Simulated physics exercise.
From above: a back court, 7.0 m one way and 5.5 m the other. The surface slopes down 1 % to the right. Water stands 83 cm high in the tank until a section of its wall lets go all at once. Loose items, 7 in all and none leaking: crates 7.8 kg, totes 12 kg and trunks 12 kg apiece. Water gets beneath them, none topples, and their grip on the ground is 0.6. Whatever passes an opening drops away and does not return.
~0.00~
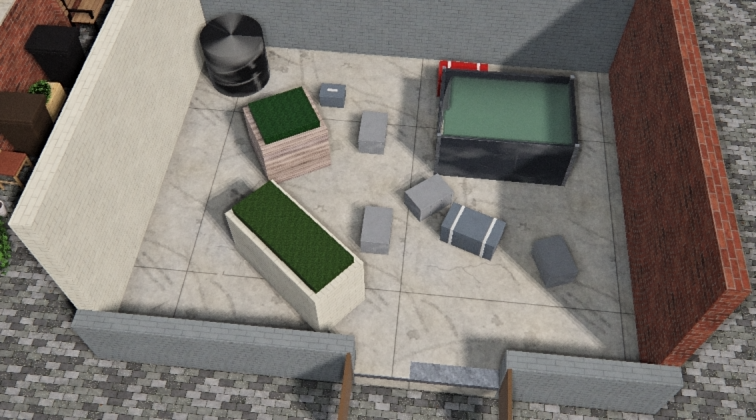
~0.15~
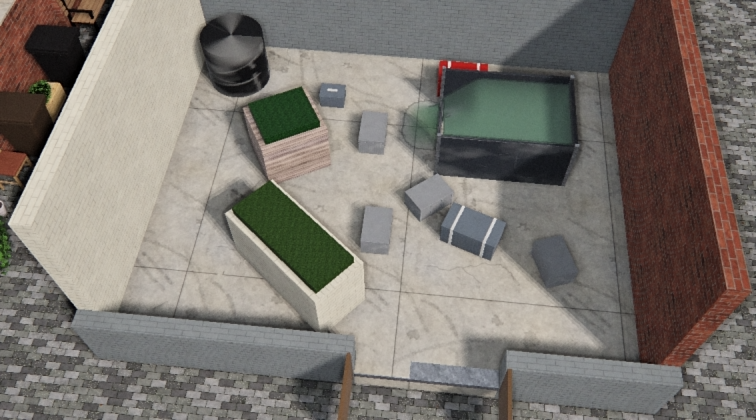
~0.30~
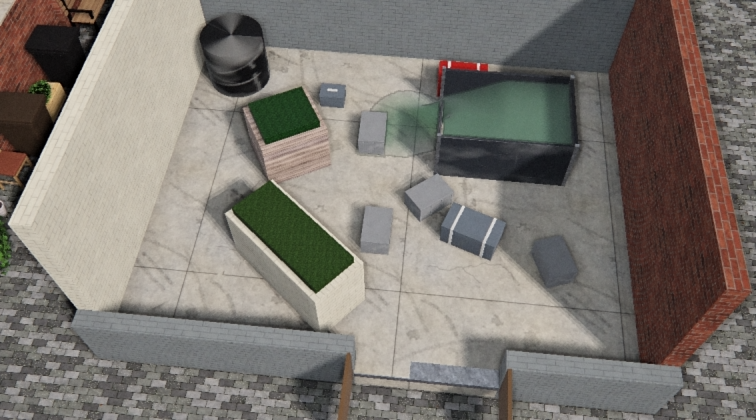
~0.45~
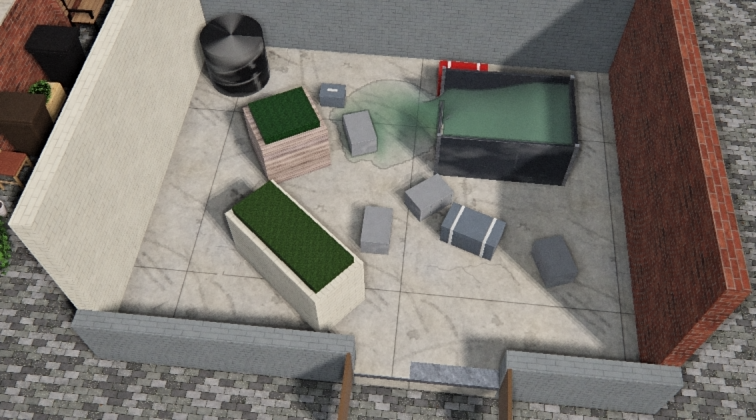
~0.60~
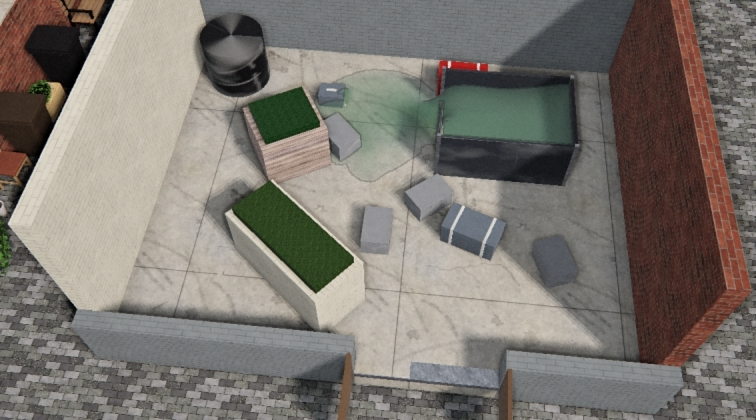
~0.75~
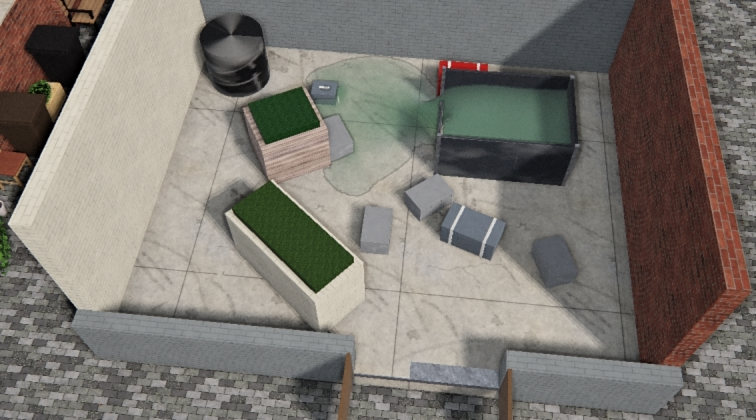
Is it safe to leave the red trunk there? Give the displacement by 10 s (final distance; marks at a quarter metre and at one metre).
The red trunk ends far away.
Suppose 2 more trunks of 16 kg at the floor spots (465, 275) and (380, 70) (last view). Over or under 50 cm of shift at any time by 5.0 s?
In turn: Less, over.
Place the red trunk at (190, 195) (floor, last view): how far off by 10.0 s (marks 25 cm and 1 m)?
It gets carried off.
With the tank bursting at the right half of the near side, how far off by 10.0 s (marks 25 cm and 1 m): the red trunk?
In that case the red trunk barely shifts.
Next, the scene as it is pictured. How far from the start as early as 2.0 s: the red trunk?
About 0 cm.
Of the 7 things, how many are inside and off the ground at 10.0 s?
I count 1.
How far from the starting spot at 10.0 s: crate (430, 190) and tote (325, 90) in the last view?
In turn: 0 cm, 150 cm.
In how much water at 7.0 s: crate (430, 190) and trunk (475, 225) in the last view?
About 3 and 3 cm.
After 2.0 s the red trunk is near (463, 72), 0.0 m from its start, aground; 0 of 7 are out; 2 afloat.
After 4.5 s the red trunk is near (463, 72), 0.0 m from its start, aground; 0 of 7 are out; 2 afloat.
After 7.0 s the red trunk is near (470, 79), 0.2 m from its start, aground; 0 of 7 are out; 1 afloat.
After 10.0 s the red trunk is near (548, 82), 1.4 m from its start, afloat; 0 of 7 are out; 1 afloat.
